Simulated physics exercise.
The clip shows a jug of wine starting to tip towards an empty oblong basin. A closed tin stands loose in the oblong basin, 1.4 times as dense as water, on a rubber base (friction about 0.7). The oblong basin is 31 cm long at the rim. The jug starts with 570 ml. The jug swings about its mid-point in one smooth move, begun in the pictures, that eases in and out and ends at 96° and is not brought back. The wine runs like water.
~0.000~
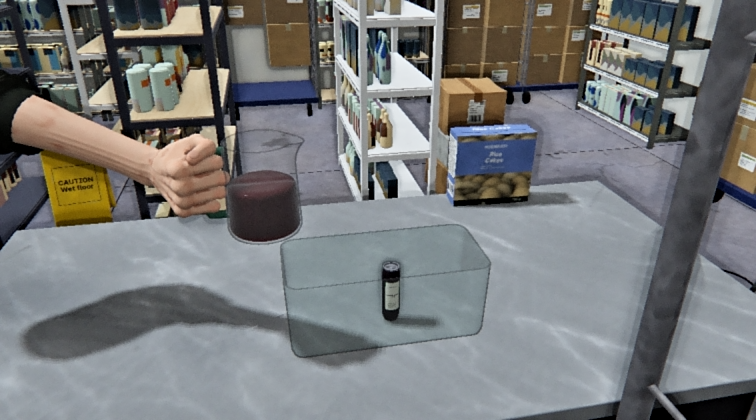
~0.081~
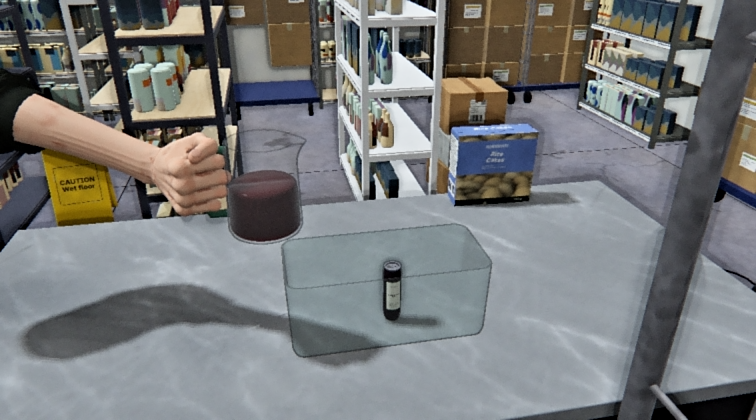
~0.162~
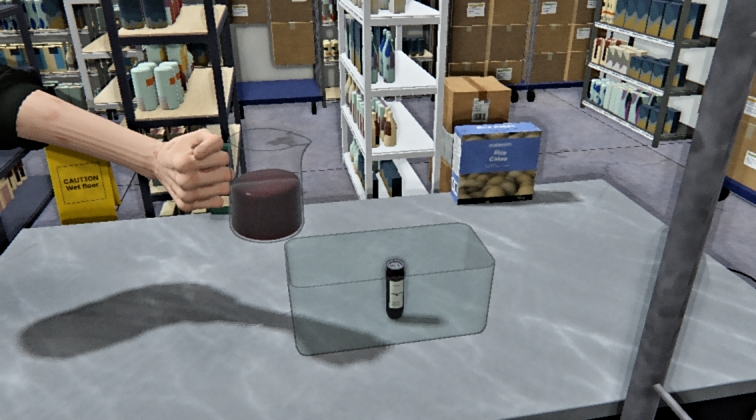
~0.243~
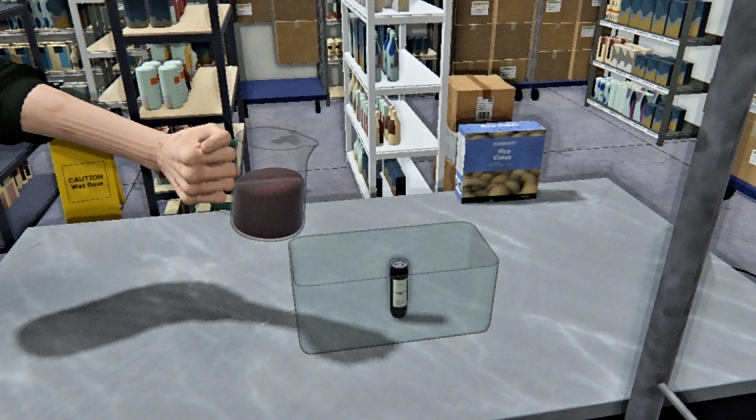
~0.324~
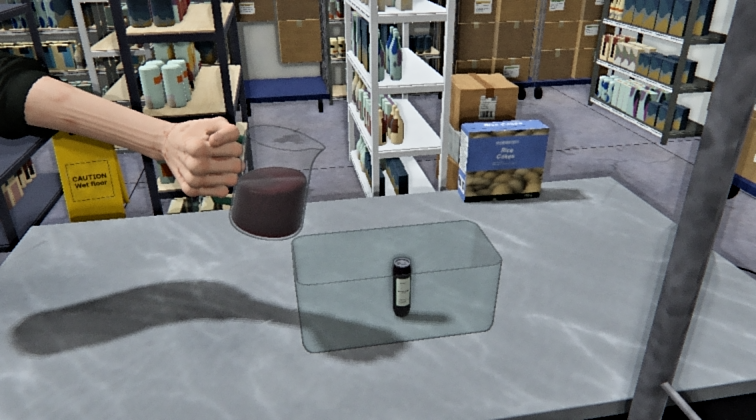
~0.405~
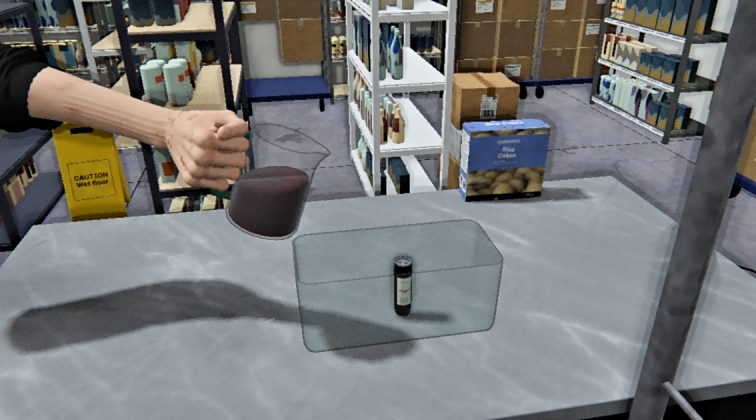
Clear jug of dark red wine tilting gradually rightward beside a fist, above a counter holding a clear basin with a small dark container.
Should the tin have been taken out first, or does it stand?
It keeps standing.
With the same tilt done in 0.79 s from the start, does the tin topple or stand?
The tin remains upright.
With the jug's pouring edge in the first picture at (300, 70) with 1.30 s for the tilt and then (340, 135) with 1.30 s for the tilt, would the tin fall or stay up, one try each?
First it goes over; then it remains upright.
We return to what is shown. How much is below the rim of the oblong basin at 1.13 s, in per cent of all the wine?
Near 26 in a hundred.
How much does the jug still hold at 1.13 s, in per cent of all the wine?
About 56 per cent.
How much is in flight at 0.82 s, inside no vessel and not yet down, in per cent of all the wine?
Near 2 in a hundred.
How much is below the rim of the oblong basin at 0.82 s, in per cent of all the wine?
About 0 per cent.
Then, 0.82 s in, the tilt is 68° and 98 per cent is still to pour; the tin stands where it began.
Then, 1.13 s in, the tilt is 92° and 56 per cent is still to pour; the tin stands where it began.
Then, 1.45 s in, the tilt is 96° and 19 per cent is still to pour; the tin stands where it began.
Then, 1.80 s in, the tilt is 96° and 6 per cent is still to pour; the tin stands where it began.
Finally, the tin stands where it began.
